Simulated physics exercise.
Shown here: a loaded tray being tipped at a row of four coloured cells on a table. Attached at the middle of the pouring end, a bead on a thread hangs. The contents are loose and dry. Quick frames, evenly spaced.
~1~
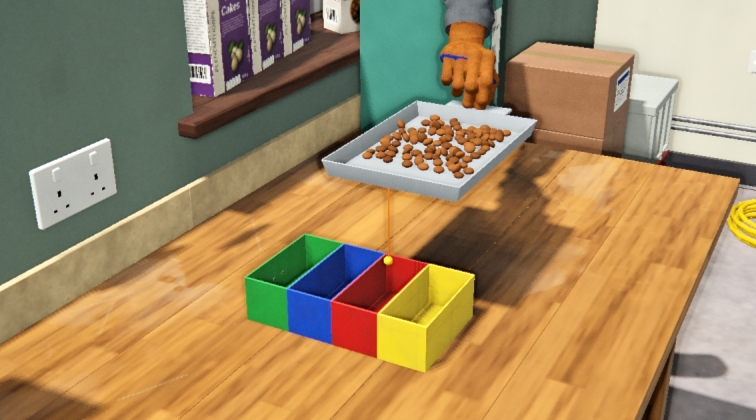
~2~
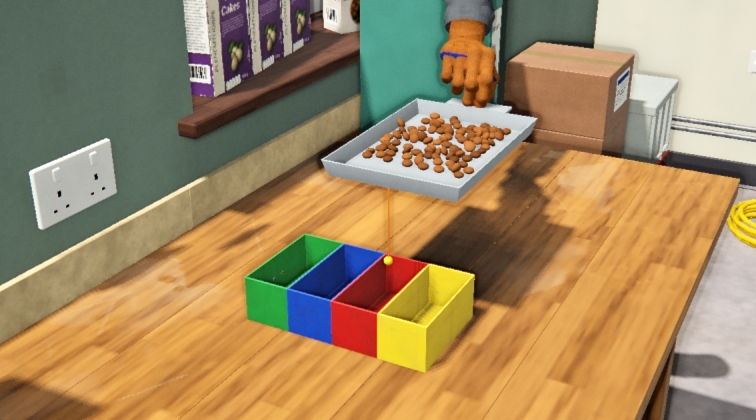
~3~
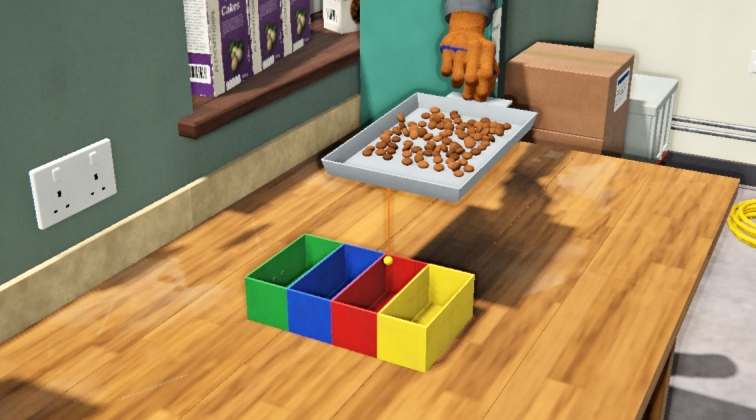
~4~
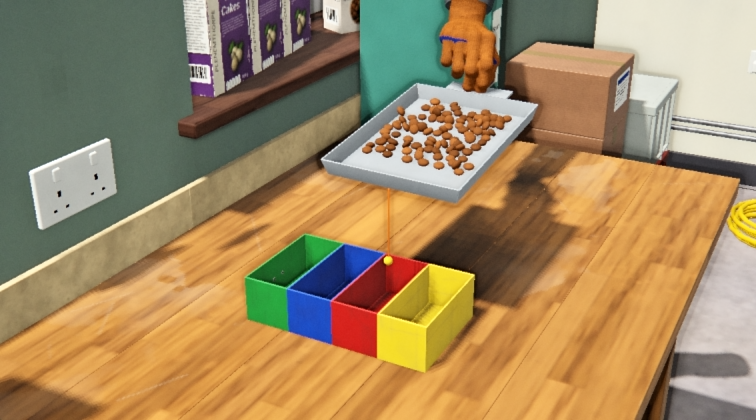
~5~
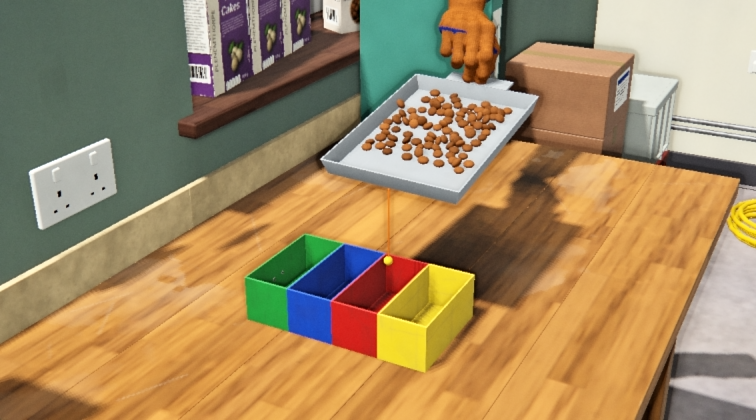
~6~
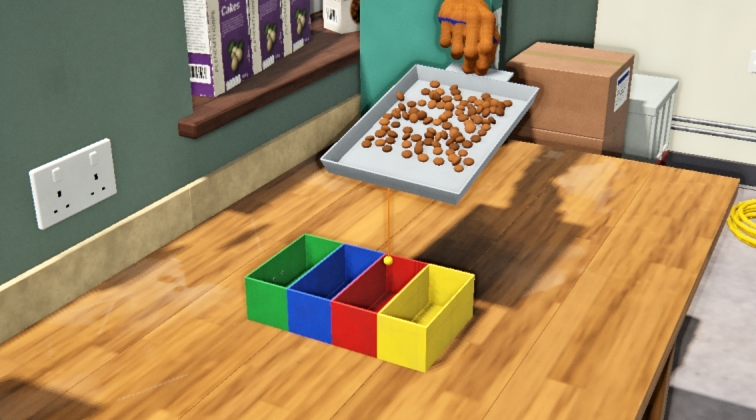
A metal tray of brown kibble, with an orange-gloved hand at its far end, started out level and slowly tilted a little toward the green, blue, red and yellow boxes on the wooden table.
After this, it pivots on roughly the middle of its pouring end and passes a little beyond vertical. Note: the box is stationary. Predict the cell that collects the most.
I would say the yellow cell.
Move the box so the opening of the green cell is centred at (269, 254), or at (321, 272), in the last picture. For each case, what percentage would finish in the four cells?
50 %, 100 %.
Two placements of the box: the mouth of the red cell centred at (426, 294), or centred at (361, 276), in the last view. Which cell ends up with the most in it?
The red cell; the cell in yellow.
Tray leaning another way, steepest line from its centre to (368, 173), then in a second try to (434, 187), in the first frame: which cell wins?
In turn: Blue; yellow.
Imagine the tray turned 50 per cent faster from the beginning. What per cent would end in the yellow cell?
Something like 50 percent, give or take.
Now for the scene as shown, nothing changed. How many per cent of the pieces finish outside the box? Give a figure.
Result: Near 20 % of the load.
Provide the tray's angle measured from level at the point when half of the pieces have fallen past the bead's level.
Near 100 degrees.
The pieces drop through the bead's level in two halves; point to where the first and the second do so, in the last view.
About (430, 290), and after that about (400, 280).
Shortly afterwards, tray tipped steeply; all but a few on the tray; only a few falling or outside the box.
Next, tray tipped right over; near two thirds on the tray; a little in the yellow cell; a little in the red cell; only a few in the blue cell; a little falling or outside the box.
Some moments later, tray tipped past a quarter turn; near half in the yellow cell; near a quarter in the red cell; a little in the blue cell; near a quarter falling or outside the box.
In the end, tray tipped past a quarter turn; near half in the yellow cell; near a quarter in the red cell; a little in the blue cell; none at all in the green cell; near a quarter outside the box.
